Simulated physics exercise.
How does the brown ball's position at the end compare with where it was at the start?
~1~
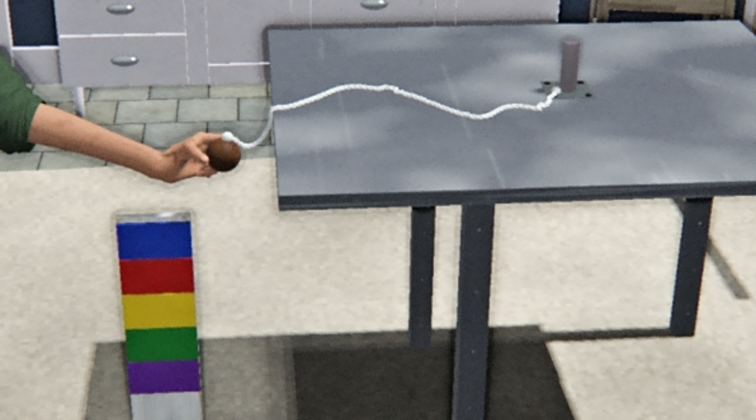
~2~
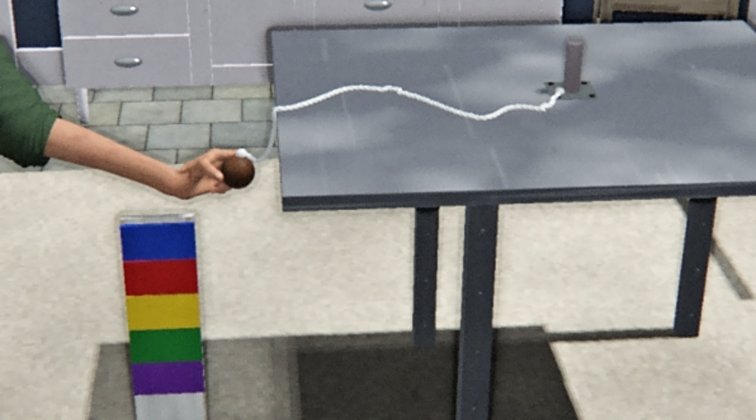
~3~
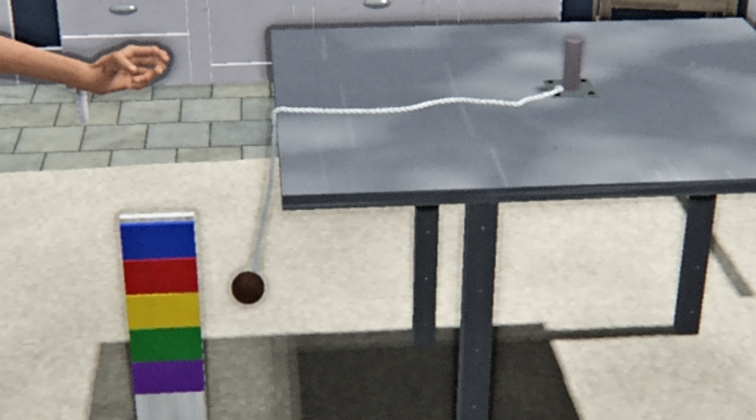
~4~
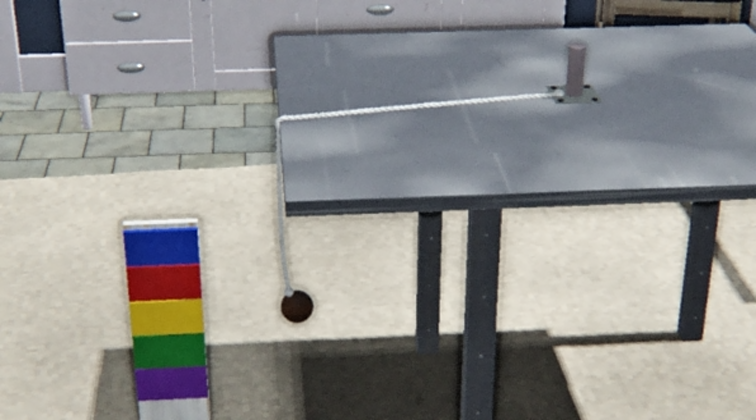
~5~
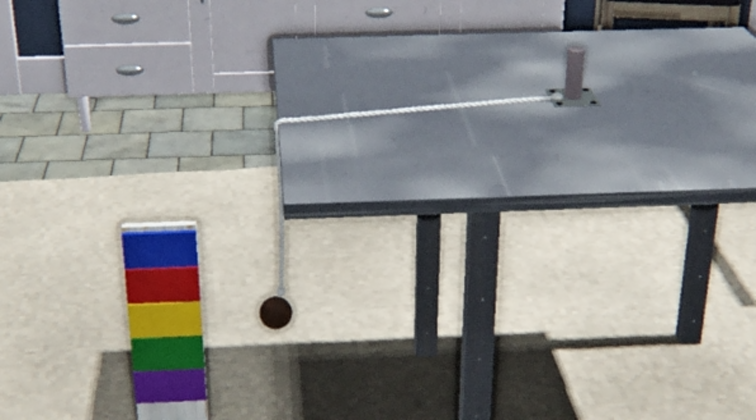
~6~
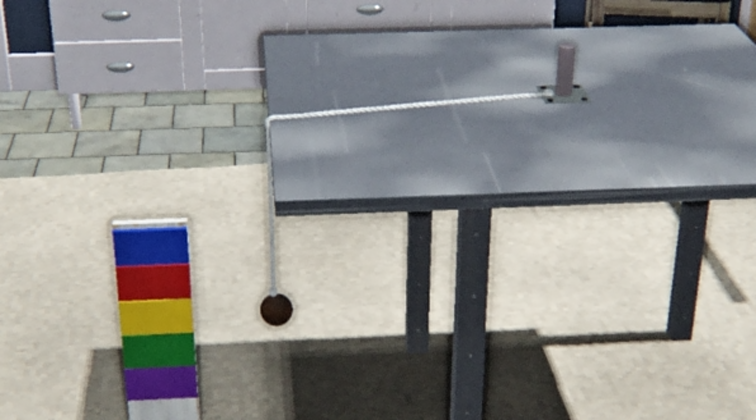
At the start the ball is held in a hand near the level of the tabletop, to the left of the table. By the end it hangs from the cord below the table edge, lower and a little further right, level with the yellow band.
